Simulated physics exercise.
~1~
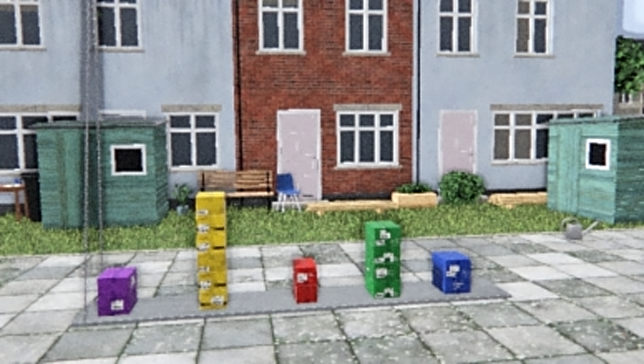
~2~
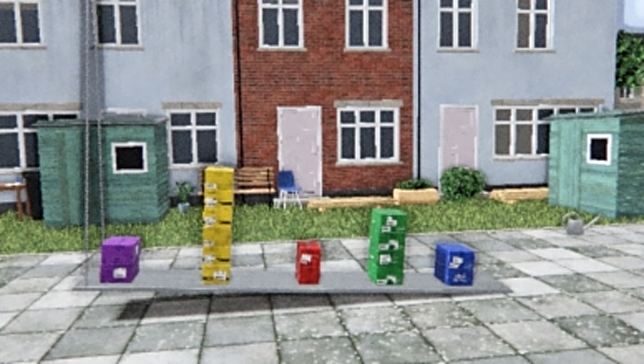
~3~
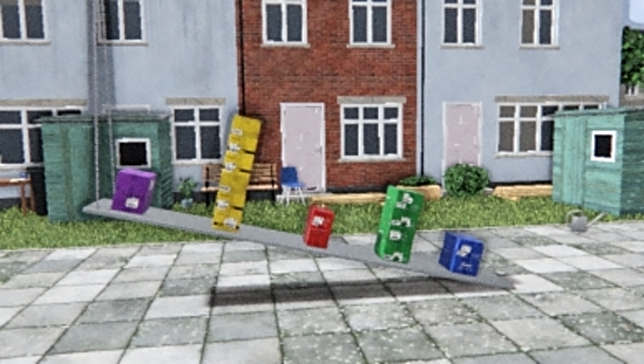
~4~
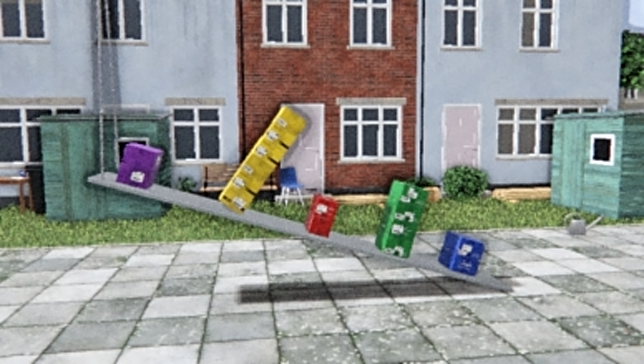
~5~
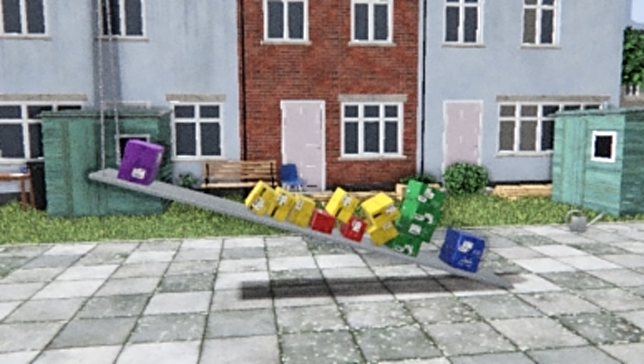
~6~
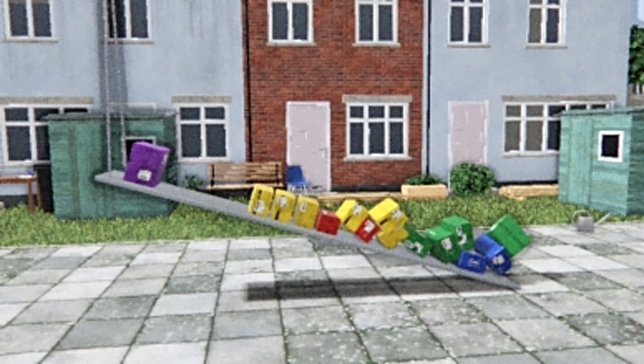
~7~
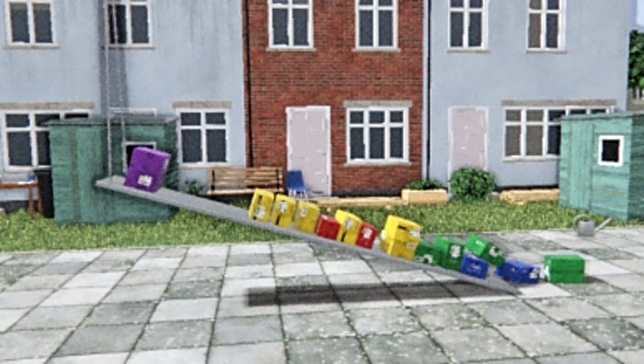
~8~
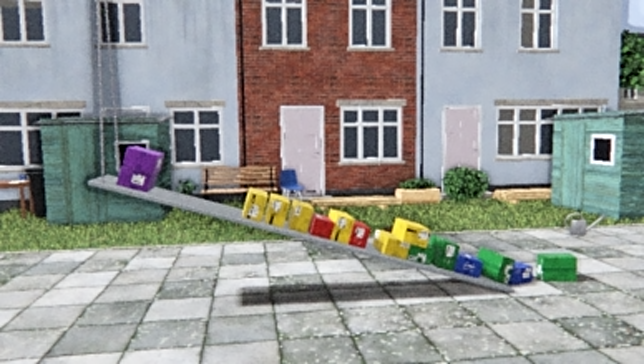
Outside terraced houses, a rack tilts up leftward and every coloured pile but purple topples downslope.
